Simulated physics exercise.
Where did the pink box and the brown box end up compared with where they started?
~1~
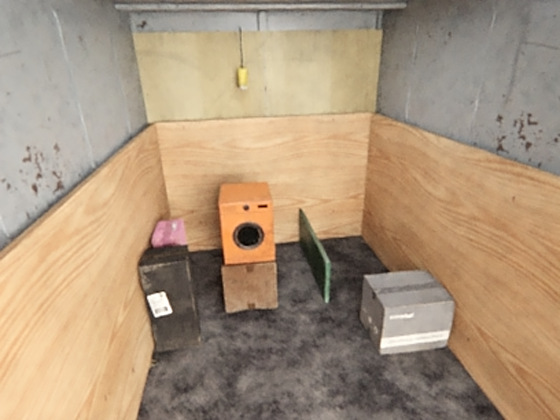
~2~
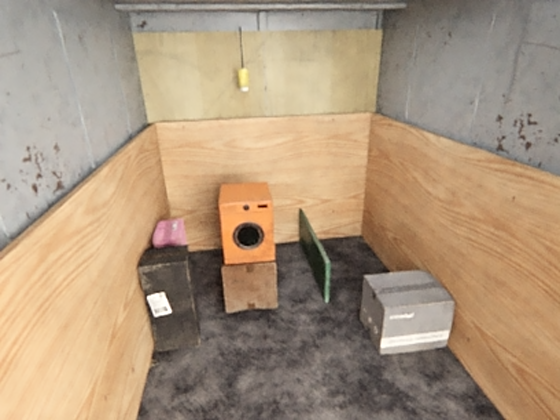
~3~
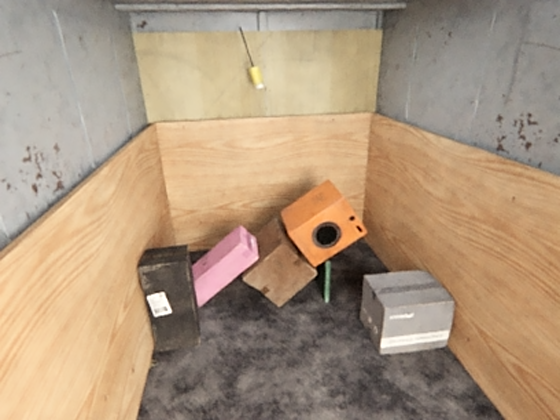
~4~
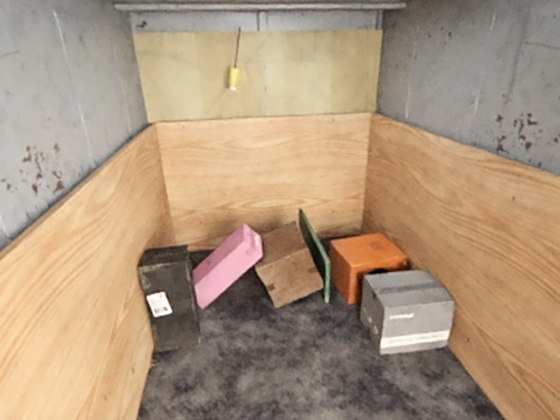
Both ended up away from their starting places, further to the right. The pink box was left leaning between the black box and the brown box, which was tilted over near the green panel.
